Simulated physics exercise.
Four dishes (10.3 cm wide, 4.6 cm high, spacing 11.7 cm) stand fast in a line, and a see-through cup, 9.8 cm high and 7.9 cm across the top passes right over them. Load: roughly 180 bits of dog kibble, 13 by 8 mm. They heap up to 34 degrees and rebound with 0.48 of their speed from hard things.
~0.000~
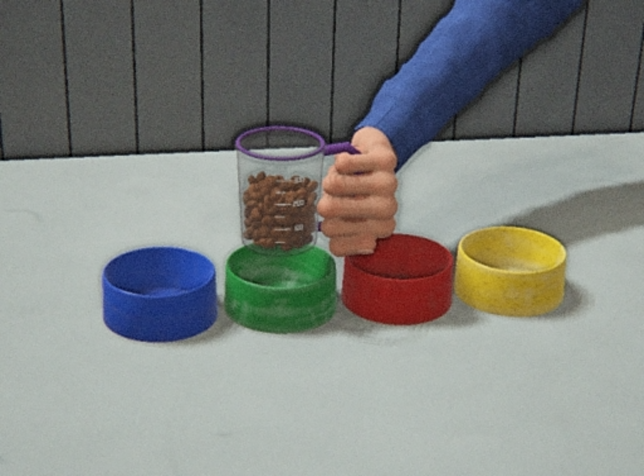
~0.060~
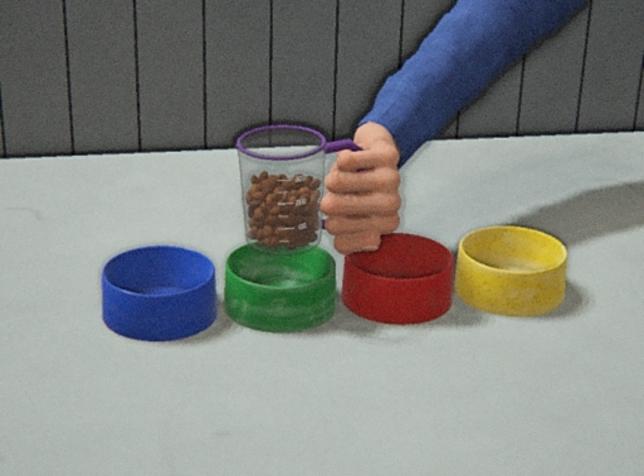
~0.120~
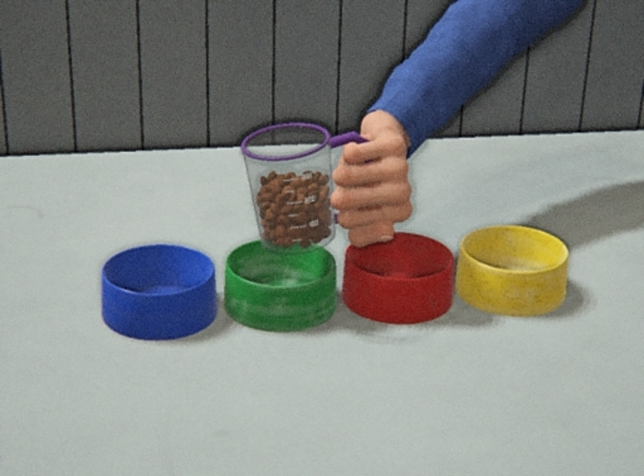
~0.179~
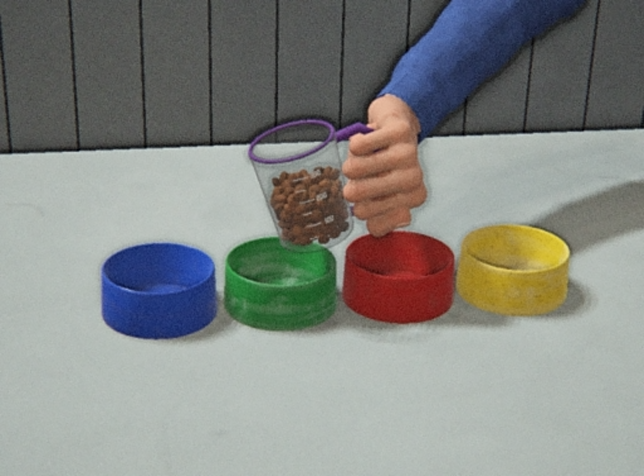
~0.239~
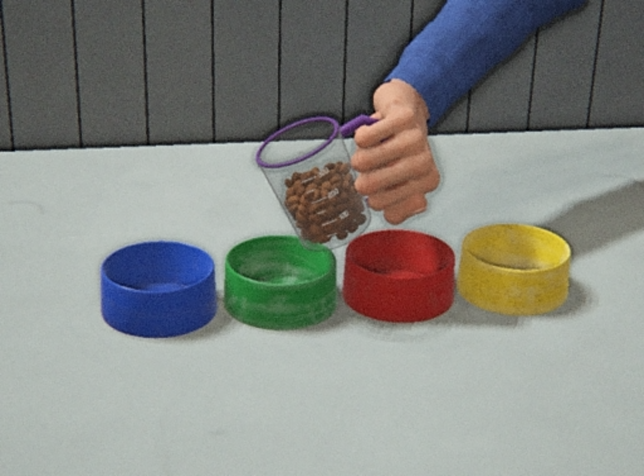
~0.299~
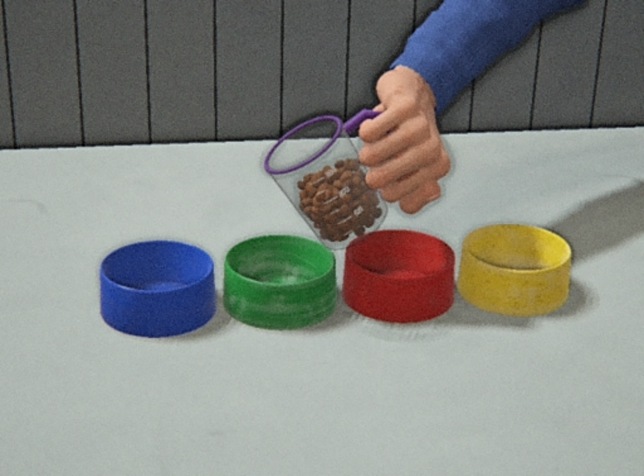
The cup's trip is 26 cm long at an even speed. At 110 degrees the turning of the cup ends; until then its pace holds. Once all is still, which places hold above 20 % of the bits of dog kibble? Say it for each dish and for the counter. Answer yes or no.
Red dish: Yes; blue dish: No; green dish: No; yellow dish: Yes; on the counter: No.
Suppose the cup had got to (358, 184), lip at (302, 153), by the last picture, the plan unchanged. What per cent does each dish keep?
Red 0, blue 0, green 0, yellow 100.
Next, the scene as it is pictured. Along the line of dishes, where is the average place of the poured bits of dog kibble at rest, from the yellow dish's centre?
About 6 cm to its left.
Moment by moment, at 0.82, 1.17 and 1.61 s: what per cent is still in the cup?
In turn: 100, 60, 30.
After 0.82 s, tilt 101 degrees; cup holds 100 %.
After 1.17 s, tilt 110 degrees; cup holds 60 %, red 40 %.
After 1.61 s, tilt 110 degrees; cup holds 30 %, red 40 %, yellow 20 %.
By 3.7 s all is still; red 40 %, blue 0 %, green 0 %, yellow 50 %, counter 10 %, cup 5 %.
